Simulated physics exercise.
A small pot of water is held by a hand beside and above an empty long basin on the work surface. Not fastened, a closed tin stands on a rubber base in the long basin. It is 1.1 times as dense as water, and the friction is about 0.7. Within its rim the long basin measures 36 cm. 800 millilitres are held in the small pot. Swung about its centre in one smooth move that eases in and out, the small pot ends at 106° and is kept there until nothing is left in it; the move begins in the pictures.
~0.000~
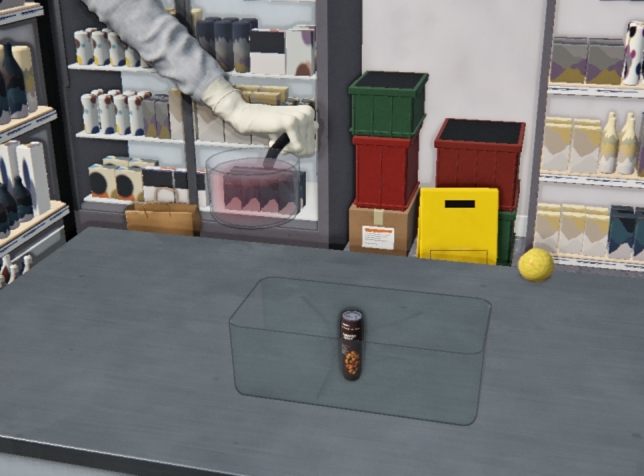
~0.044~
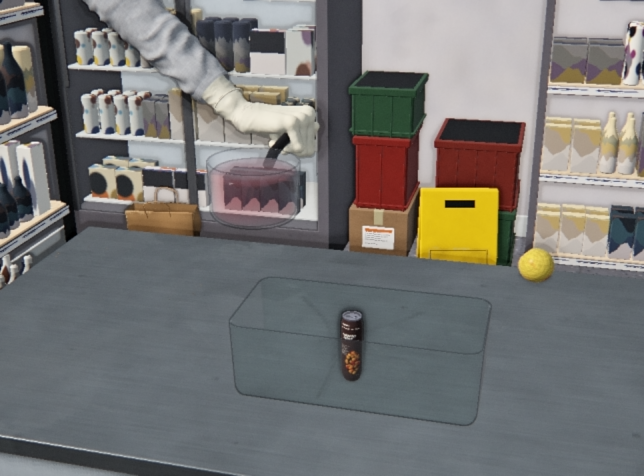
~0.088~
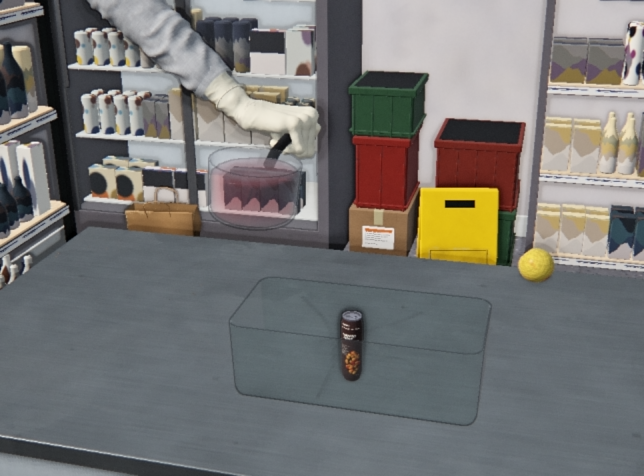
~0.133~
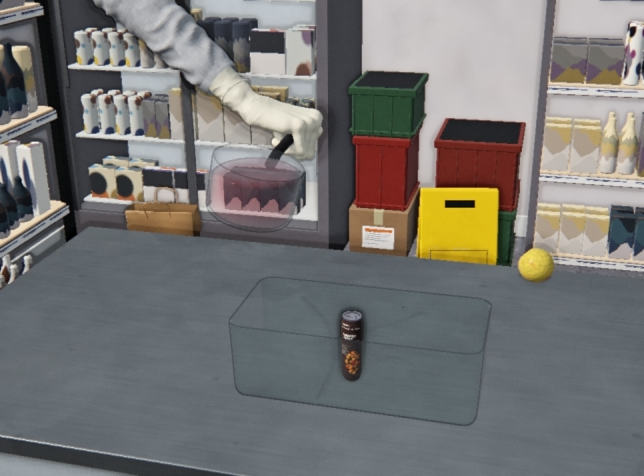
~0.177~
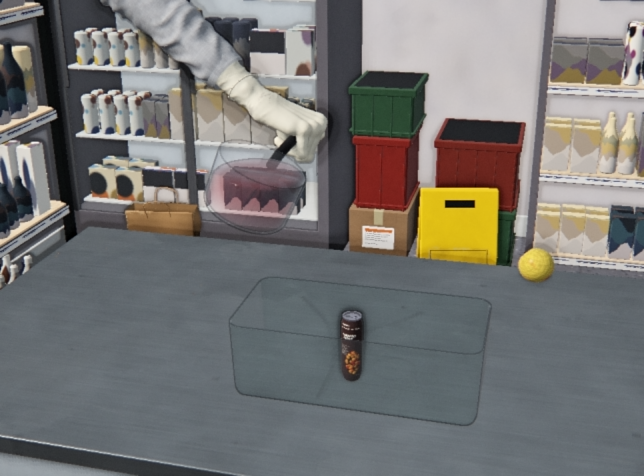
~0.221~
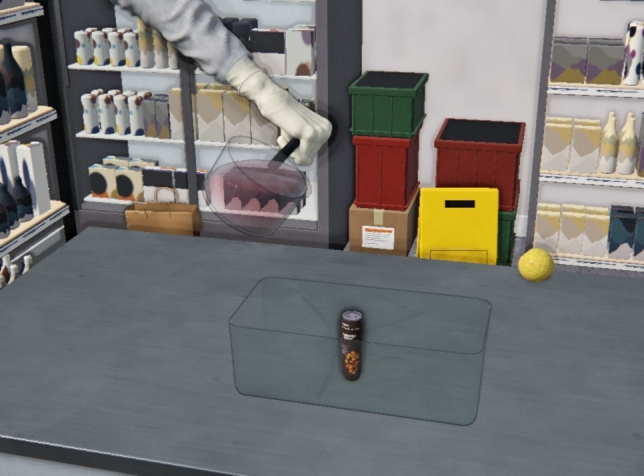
A gloved hand on a grey-sleeved arm holds a small clear pot of pinkish liquid at upper left, seen from slightly above a dark grey counter in a shop-like room. A long transparent basin surrounds a dark tin, with a yellow ball to the right and shelves and green, red and yellow containers behind. The hand smoothly tilts the pot rightward, gathering speed, while the camera stays still.
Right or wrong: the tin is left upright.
Wrong.
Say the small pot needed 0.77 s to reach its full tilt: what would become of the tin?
In that case the tin overturns.
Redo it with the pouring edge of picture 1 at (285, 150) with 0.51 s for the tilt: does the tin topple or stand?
After that, the tin overturns.
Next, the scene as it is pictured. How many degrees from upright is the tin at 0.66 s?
I'd say it's tipped close to 5 degrees.
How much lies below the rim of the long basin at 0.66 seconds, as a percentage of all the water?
I reckon close to 82 per cent.
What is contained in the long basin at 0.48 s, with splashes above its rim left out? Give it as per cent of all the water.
Close to 18 in a hundred.
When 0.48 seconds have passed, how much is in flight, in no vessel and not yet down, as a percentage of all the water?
Some 50 per cent, I reckon.
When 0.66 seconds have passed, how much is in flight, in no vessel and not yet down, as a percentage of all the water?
10 per cent, roughly.
By 0.48 s the tilt is 99° and 32 per cent is still to pour; the tin stands where it began.
By 0.66 s the tilt is 106° and 7 per cent is still to pour; the tin stands 1 cm from where it began.
By 0.86 s the tilt is 106° and 1 per cent is still to pour; the tin leans 36°.
By 1.07 s the tilt is 106° and 0 per cent is still to pour; the tin lies on its side.
At rest the tin lies on its side.
